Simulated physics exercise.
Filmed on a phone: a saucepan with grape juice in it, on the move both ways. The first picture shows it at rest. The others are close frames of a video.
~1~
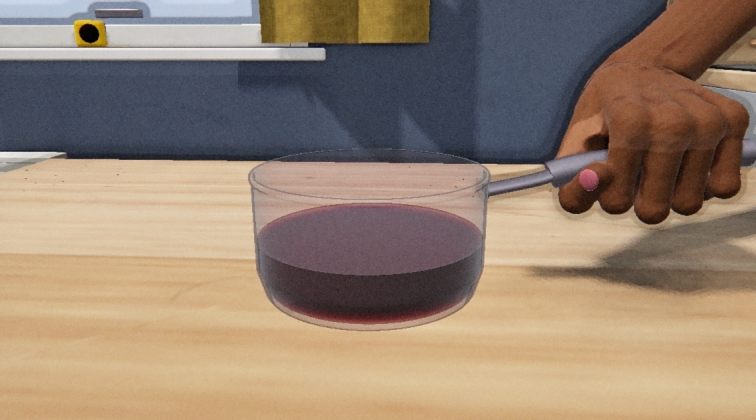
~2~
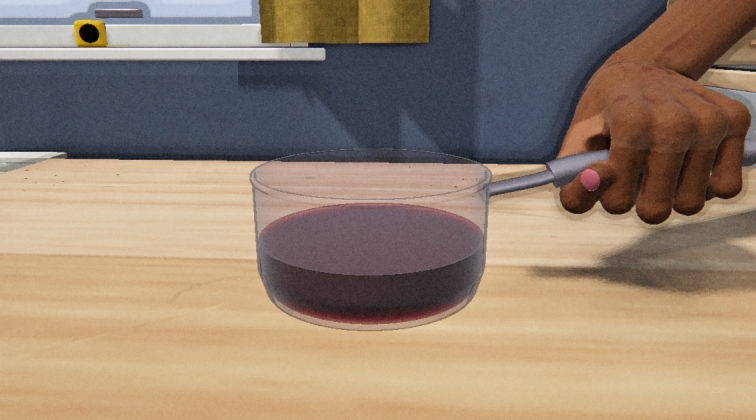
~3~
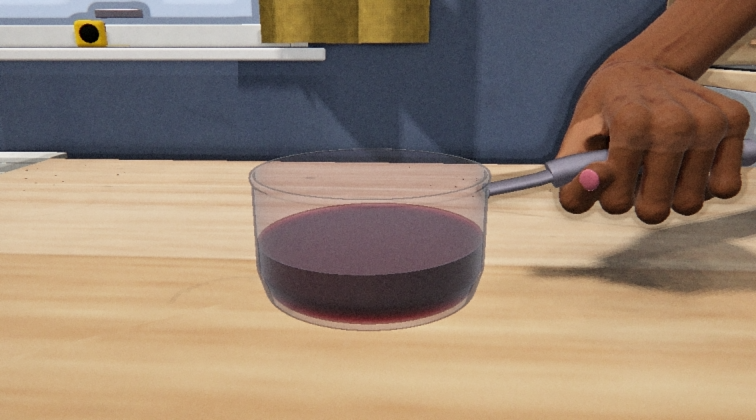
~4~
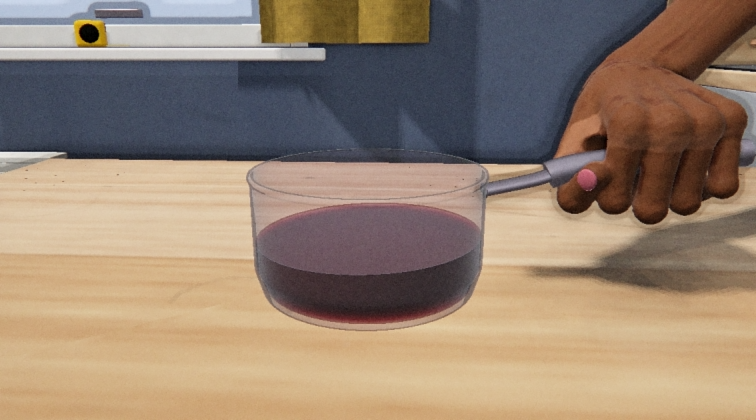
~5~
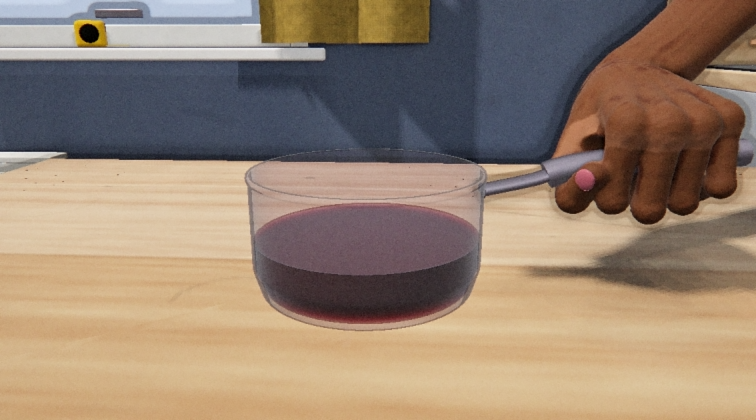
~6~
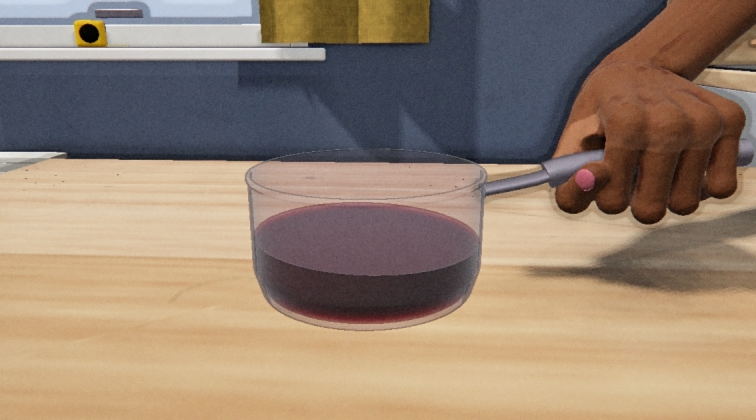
A hand holding a clear saucepan of dark red juice by its handle above a wooden surface, barely moving.
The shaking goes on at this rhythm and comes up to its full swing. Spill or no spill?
It keeps it all in.
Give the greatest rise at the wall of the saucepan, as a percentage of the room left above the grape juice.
I make it 40 per cent.
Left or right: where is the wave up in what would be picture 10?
Higher on the right-hand side.
Next, the highest wave so far stays far below the rim.
After that, the highest wave so far climbs under half way to the rim.
Finally, the highest wave so far climbs under half way to the rim; nothing has left it.
